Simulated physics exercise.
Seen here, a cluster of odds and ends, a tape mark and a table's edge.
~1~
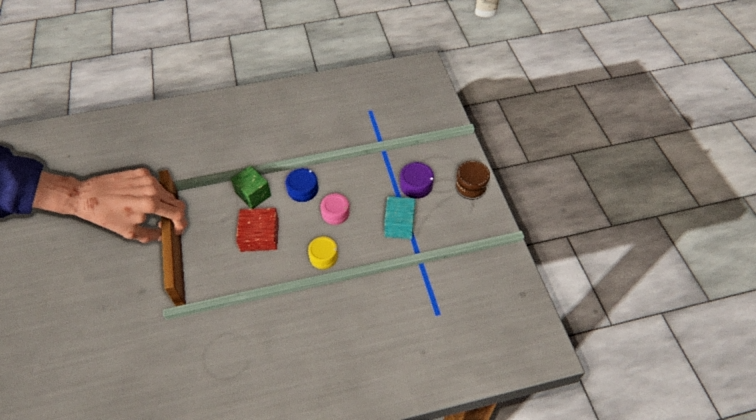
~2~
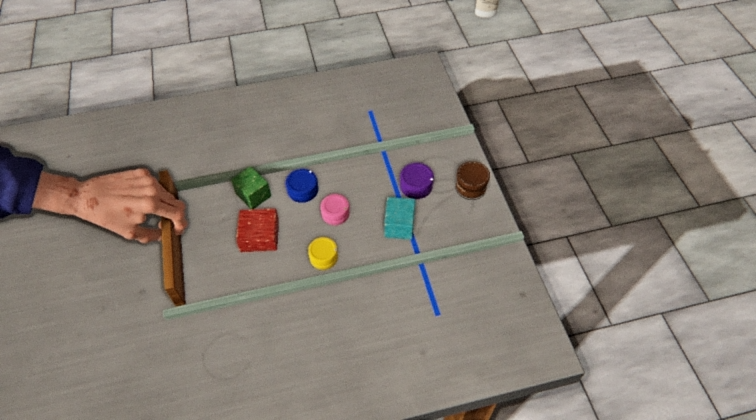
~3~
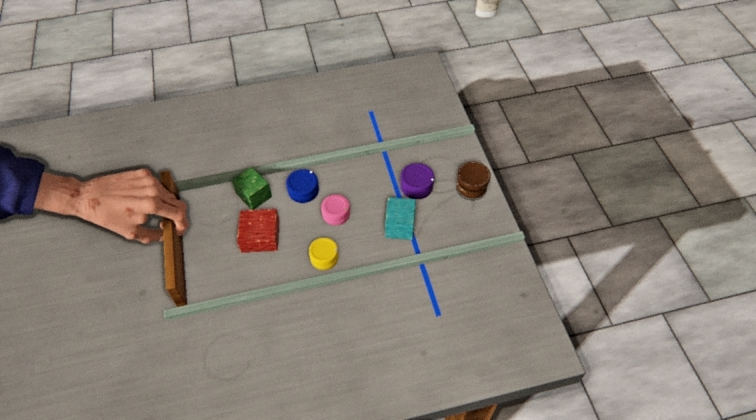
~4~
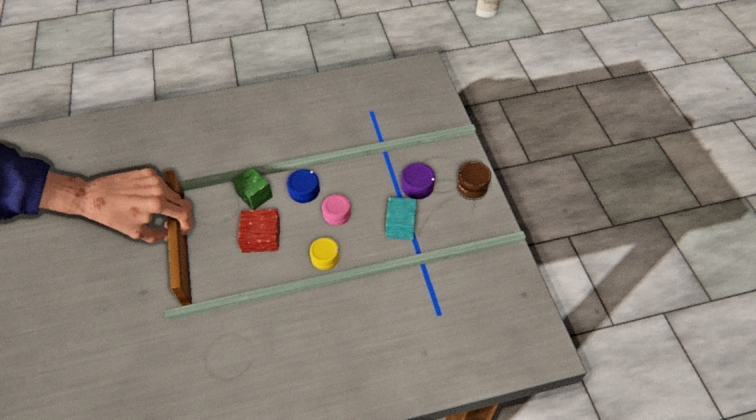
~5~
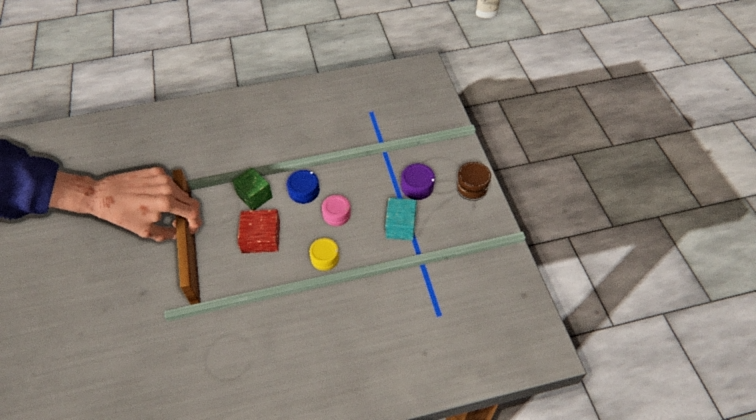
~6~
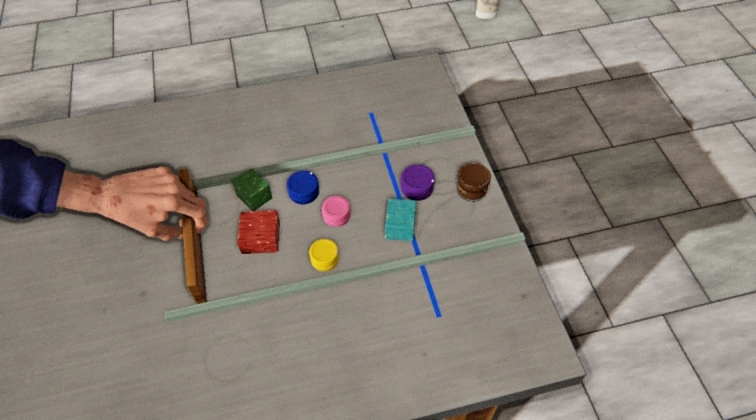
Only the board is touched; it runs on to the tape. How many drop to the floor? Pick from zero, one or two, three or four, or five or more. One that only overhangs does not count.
The number that fall off is zero.
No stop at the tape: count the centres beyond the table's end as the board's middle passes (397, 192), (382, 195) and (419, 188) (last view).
It would be 0, 0 and 0.
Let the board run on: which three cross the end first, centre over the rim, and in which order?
They are the brown pot, then the purple lid, then the pink lid.
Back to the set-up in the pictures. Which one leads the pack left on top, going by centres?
The brown pot.
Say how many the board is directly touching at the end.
3 of them.
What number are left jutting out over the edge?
That would be 0.
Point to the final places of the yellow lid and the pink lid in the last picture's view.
First (427, 233), then (447, 186).
Early on, none off yet; brown pot at rest near (473, 182); purple lid at rest near (418, 182); turquoise block at rest near (401, 220).
A while later, none off yet; brown pot at rest near (473, 182); purple lid at rest near (418, 182); turquoise block moving near (406, 221).
Finally, the number that fall off is zero.
